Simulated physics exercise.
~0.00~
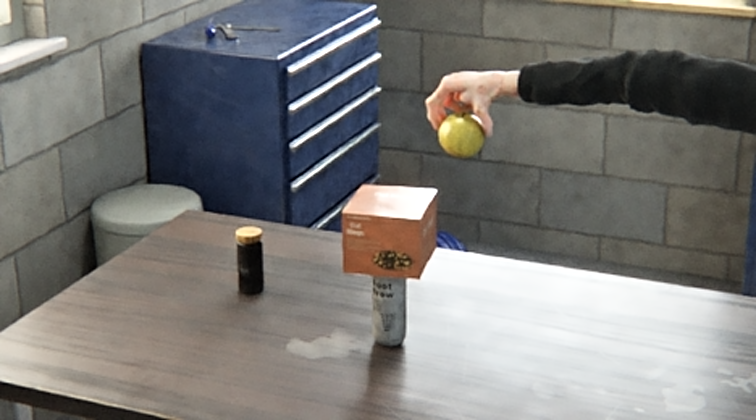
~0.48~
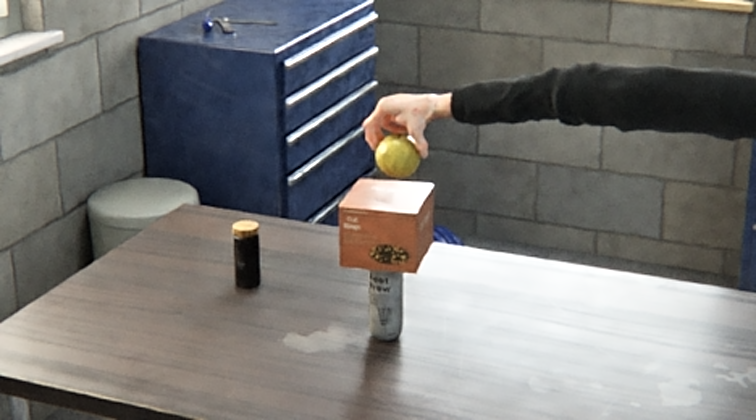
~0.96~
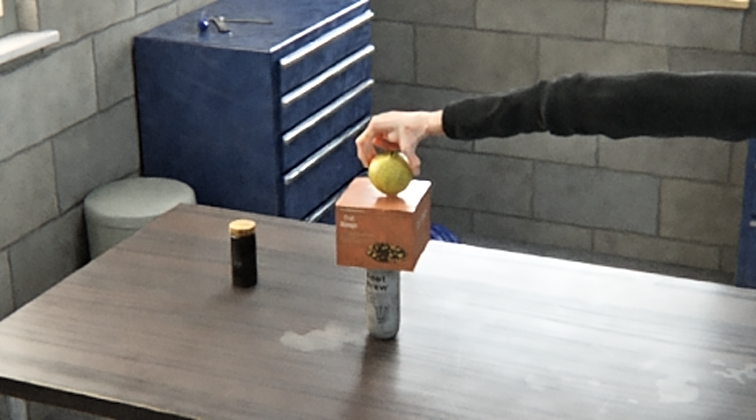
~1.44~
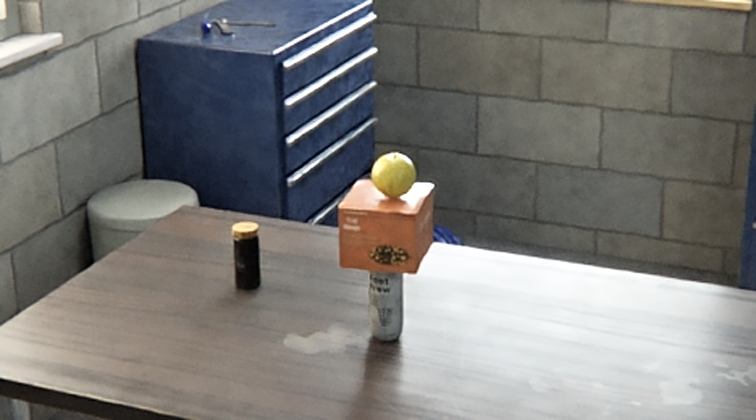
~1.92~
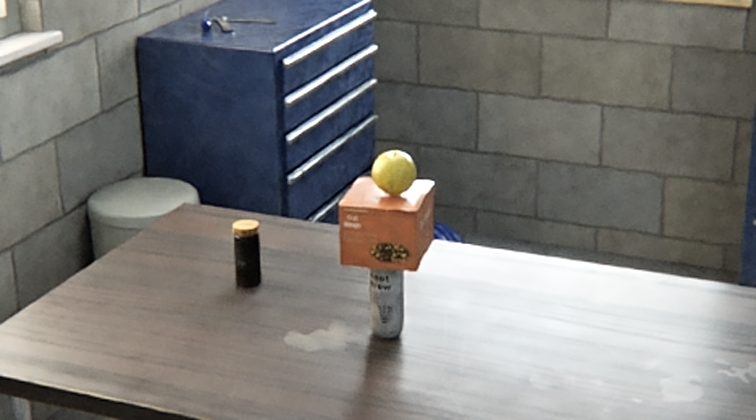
At the start, an orange box sits balanced on top of an upright white can on a dark wooden table, with a black shaker standing to the left and a blue drawer cabinet behind. A hand in a dark sleeve reaches in from the right, holding a yellow apple above the box. The hand moves left until the apple is over the box, then lowers it onto the top. It lets go and withdraws out of view. The apple stays on the box, and the pile remains balanced on the can.
